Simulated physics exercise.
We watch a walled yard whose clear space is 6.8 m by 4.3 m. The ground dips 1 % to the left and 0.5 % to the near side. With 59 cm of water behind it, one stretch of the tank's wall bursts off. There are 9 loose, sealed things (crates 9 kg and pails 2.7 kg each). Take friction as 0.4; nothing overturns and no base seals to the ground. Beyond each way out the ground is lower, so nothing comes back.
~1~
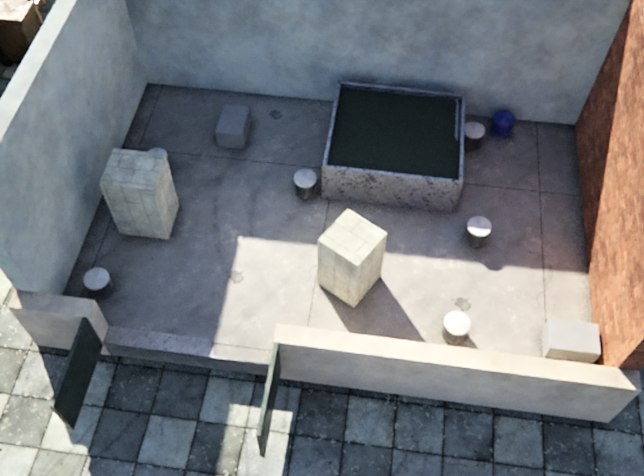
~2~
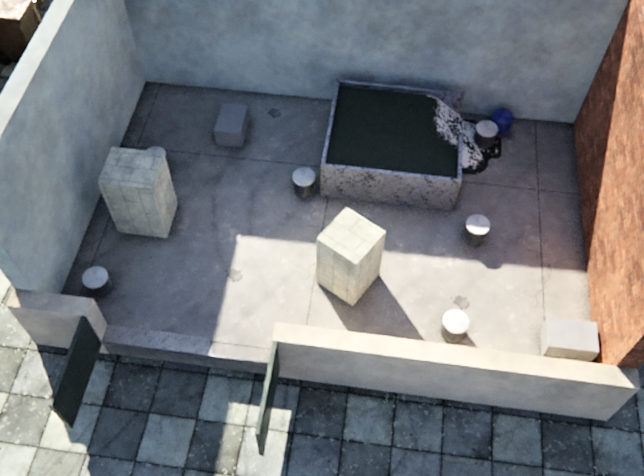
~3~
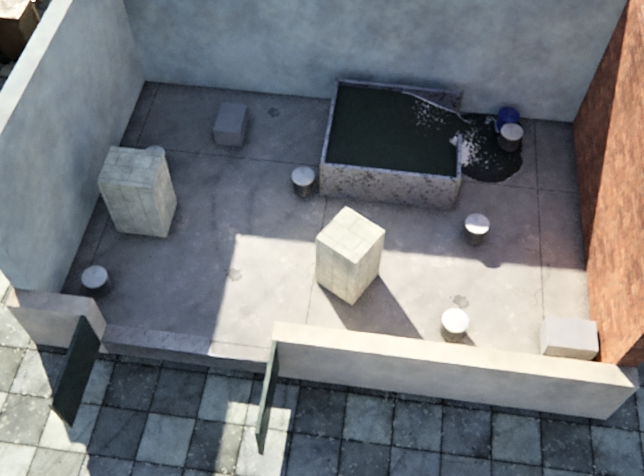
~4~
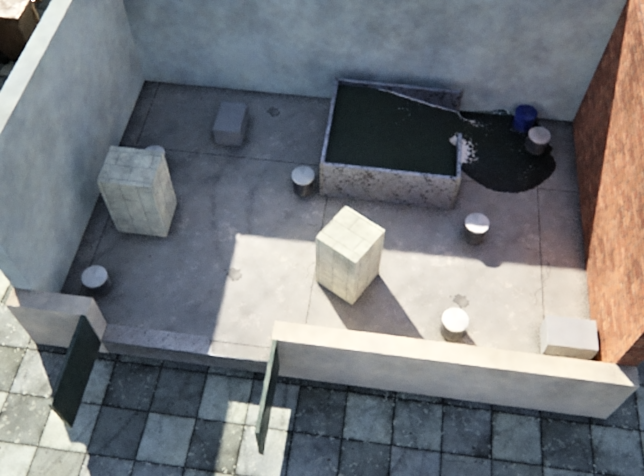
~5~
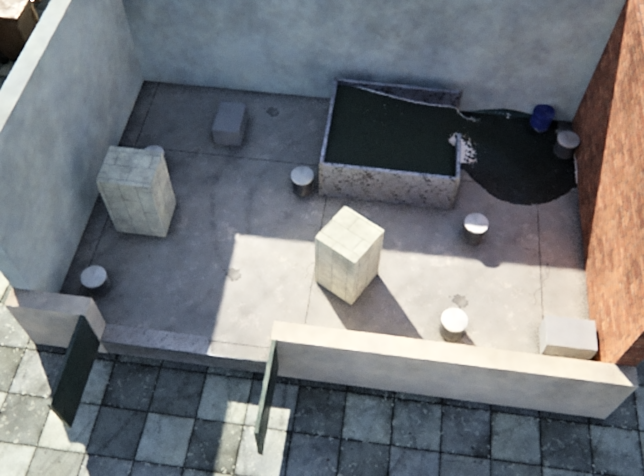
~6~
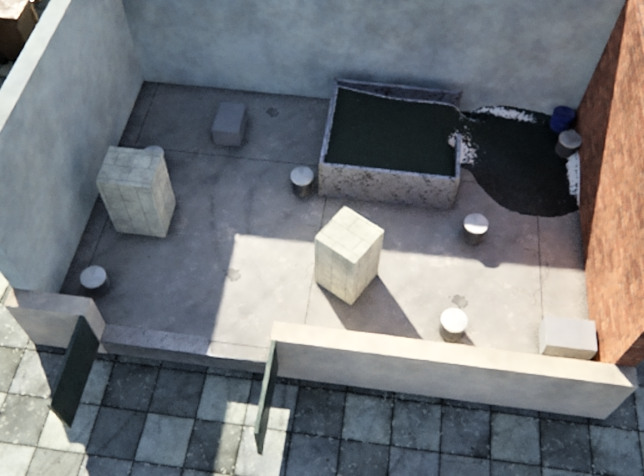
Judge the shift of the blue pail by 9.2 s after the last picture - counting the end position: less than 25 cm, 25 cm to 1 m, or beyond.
Blue pail gets carried off.
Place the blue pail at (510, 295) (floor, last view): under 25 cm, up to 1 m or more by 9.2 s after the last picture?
It gets carried off.
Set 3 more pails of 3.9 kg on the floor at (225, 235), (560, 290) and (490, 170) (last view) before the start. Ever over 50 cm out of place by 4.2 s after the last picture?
In that order: Less, over, past it.
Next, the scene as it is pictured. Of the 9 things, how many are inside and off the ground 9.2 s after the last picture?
At that moment 8.
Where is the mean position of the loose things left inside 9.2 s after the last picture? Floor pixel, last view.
Around (182, 210).
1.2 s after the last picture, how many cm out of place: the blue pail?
About 120 cm.
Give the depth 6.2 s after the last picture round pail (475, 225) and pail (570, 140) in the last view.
About 6 and 5 cm.
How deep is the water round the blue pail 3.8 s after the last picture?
Roughly 11 cm.
Then, 1.2 s after the last picture the blue pail is near (575, 149), 1.2 m from its start, afloat; 0 of 9 are out; 2 afloat.
Then, 3.8 s after the last picture the blue pail is near (395, 301), 3.7 m from its start, afloat; 0 of 9 are out; 3 afloat.
Then, 6.2 s after the last picture the blue pail is near (116, 260), 6.0 m from its start, aground; 0 of 9 are out; 4 afloat.
Then, 9.2 s after the last picture the blue pail is near (77, 245), 6.4 m from its start, afloat; 0 of 9 are out; 8 afloat.
